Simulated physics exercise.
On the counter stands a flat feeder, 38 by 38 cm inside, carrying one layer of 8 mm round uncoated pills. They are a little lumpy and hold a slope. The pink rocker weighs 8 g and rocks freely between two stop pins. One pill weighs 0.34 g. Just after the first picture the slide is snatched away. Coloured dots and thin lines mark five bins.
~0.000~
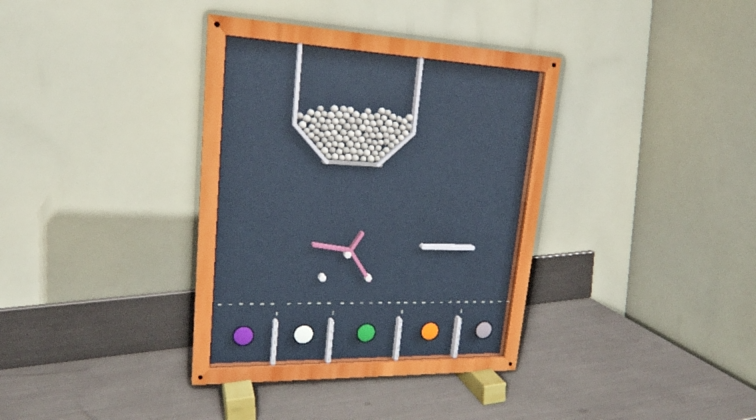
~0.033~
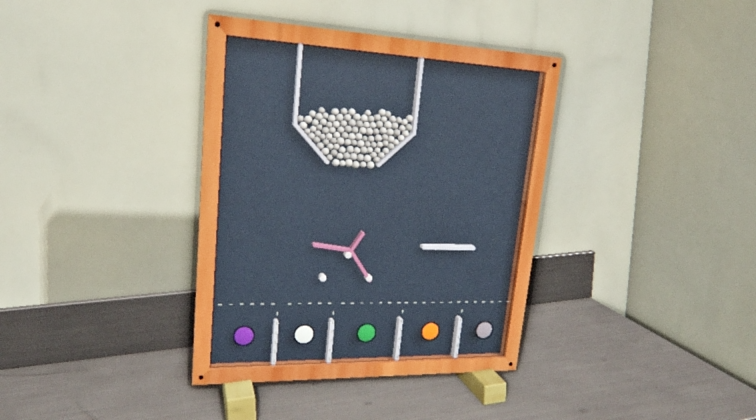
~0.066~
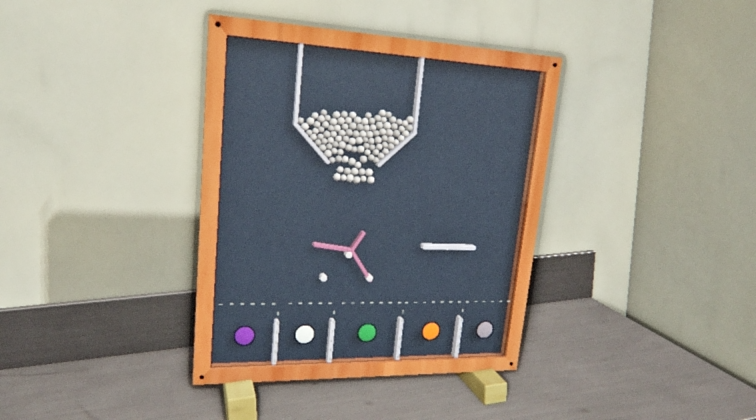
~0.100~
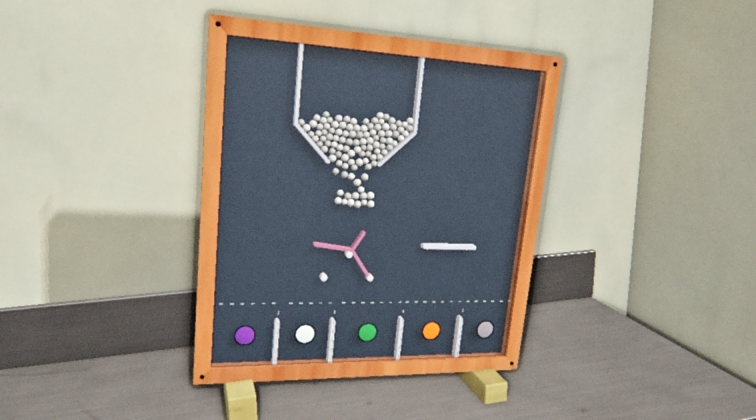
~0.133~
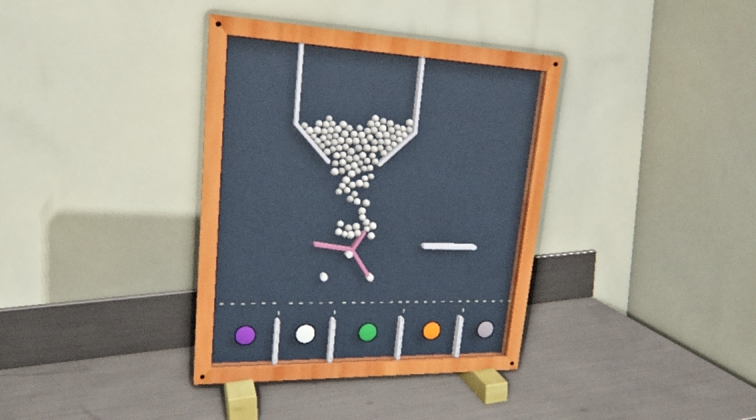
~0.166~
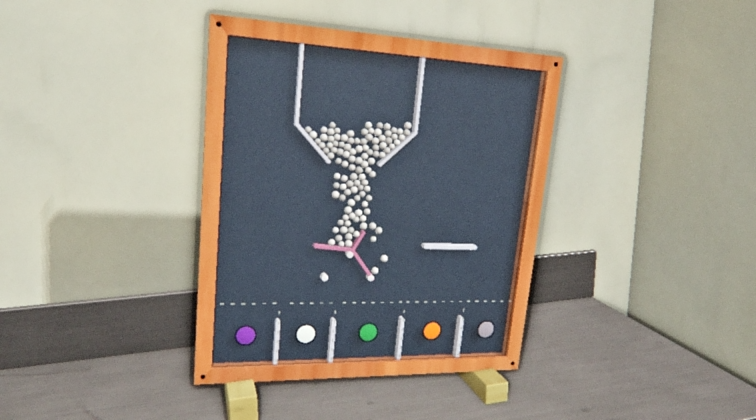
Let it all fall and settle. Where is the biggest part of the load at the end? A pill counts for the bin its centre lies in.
Orange.
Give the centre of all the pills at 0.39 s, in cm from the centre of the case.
Some 3 cm left and 7 cm below.
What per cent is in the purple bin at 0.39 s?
Roughly 5 per cent.
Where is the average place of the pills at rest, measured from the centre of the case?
Some 4 cm left and 17 cm below.
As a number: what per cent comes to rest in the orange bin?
Some 40 per cent.
After 0.27 s, green 5 %; pink rocker right end down 28°.
After 0.39 s, orange 20 %, purple 5 %, green 5 %; pink rocker right end down 8°.
After 0.62 s, orange 35 %, purple 25 %, green 5 %, white 20 %, grey 5 %; pink rocker left end down 20°.
At rest by 1.6 s, orange 40 %, purple 25 %, green 5 %, white 25 %, grey 5 %; pink rocker right end down 37°.
